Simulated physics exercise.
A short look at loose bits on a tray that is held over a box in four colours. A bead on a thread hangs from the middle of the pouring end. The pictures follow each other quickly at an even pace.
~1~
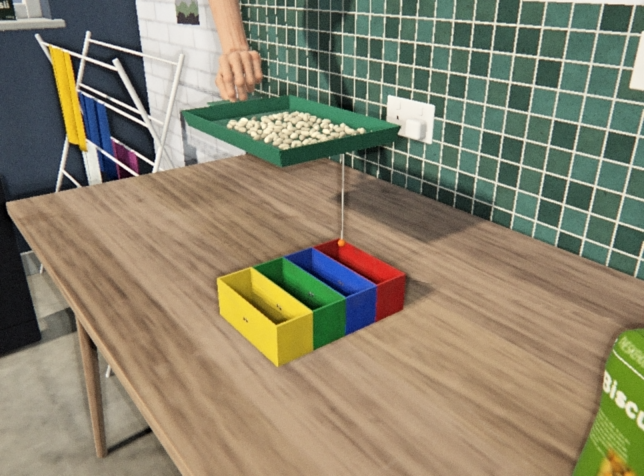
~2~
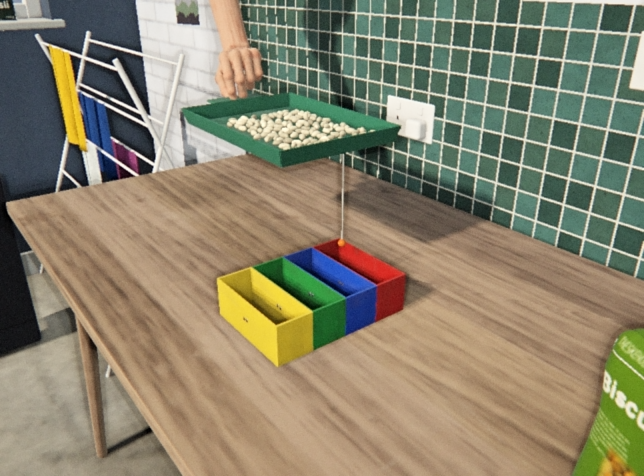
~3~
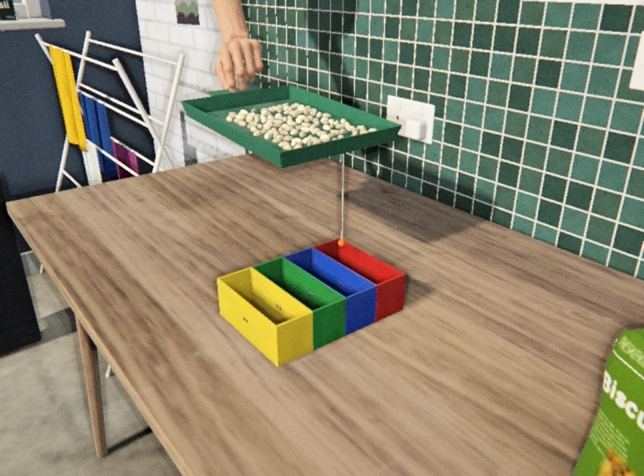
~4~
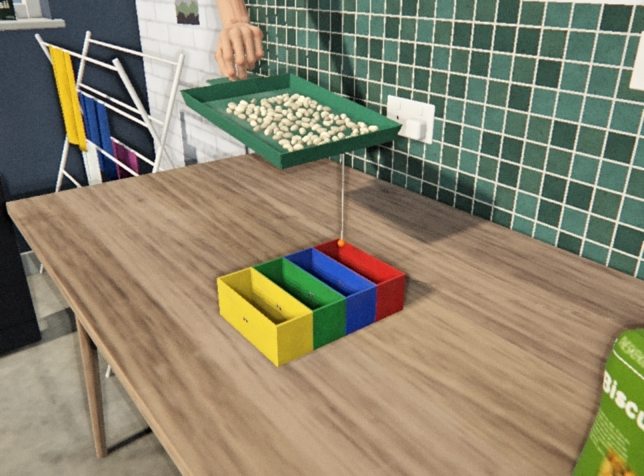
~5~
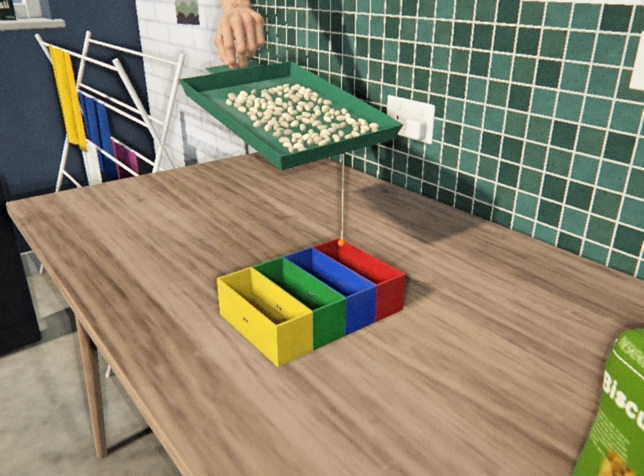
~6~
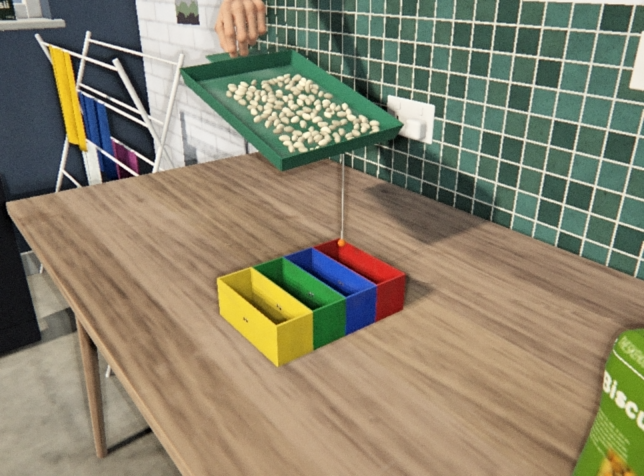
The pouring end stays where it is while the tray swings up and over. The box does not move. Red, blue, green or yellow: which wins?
Most goes to the green cell.
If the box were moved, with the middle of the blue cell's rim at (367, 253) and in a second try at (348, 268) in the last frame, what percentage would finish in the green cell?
About 20 and 30 per cent.
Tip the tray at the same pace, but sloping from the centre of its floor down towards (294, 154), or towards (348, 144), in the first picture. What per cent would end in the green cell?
The first gives 80 %, the second 0 %.
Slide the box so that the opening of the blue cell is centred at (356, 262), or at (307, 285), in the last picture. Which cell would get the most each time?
At the first place yellow, at the second blue.
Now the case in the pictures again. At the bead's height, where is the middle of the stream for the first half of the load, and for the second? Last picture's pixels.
Around (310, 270) and then (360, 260).
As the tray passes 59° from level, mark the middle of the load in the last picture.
Near (323, 130).
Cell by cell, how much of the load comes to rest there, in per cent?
About: Yellow cell 0, green cell 40, blue cell 20, red cell 20 per cent.
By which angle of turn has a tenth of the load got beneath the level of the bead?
Around 110° of tilt.
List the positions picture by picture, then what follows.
In the first picture, corners of the pouring end at (281, 148) and (395, 125), level; middle of the load at (300, 132), white beans; bead on its thread at (342, 243); yellow cell at (295, 335); green cell at (329, 320); blue cell at (361, 307); red cell at (390, 294).
In the second picture, corners of the pouring end at (281, 149) and (395, 125), level; middle of the load at (300, 131).
In the third picture, corners of the pouring end at (282, 150) and (396, 125), tipped barely, lowest at the left corner; middle of the load at (300, 128).
In the fourth picture, corners of the pouring end at (282, 151) and (396, 124), tipped a little, lowest at the left corner; middle of the load at (300, 123).
In the fifth picture, corners of the pouring end at (283, 153) and (397, 123), tipped a little, lowest at the left corner; middle of the load at (300, 118).
In the sixth picture, corners of the pouring end at (283, 155) and (398, 123), tipped clearly, lowest at the left corner; middle of the load at (294, 107); yellow cell at (295, 335); green cell at (329, 320); blue cell at (361, 307); red cell at (390, 294).
Soon after the last picture, tray tipped steeply; nearly all on the tray; a stray few falling or outside the box.
A little later, tray tipped right over; nearly all on the tray; a stray few in the green cell; a stray few in the yellow cell; a stray few falling or outside the box.
Later still, tray tipped past a quarter turn; about a third in the green cell; about a quarter in the blue cell; a small part in the red cell; a small part in the yellow cell; about a quarter falling or outside the box.
At rest, tray tipped past a quarter turn; about a third in the green cell; about a quarter in the blue cell; a small part in the red cell; a small part in the yellow cell; about a quarter outside the box.
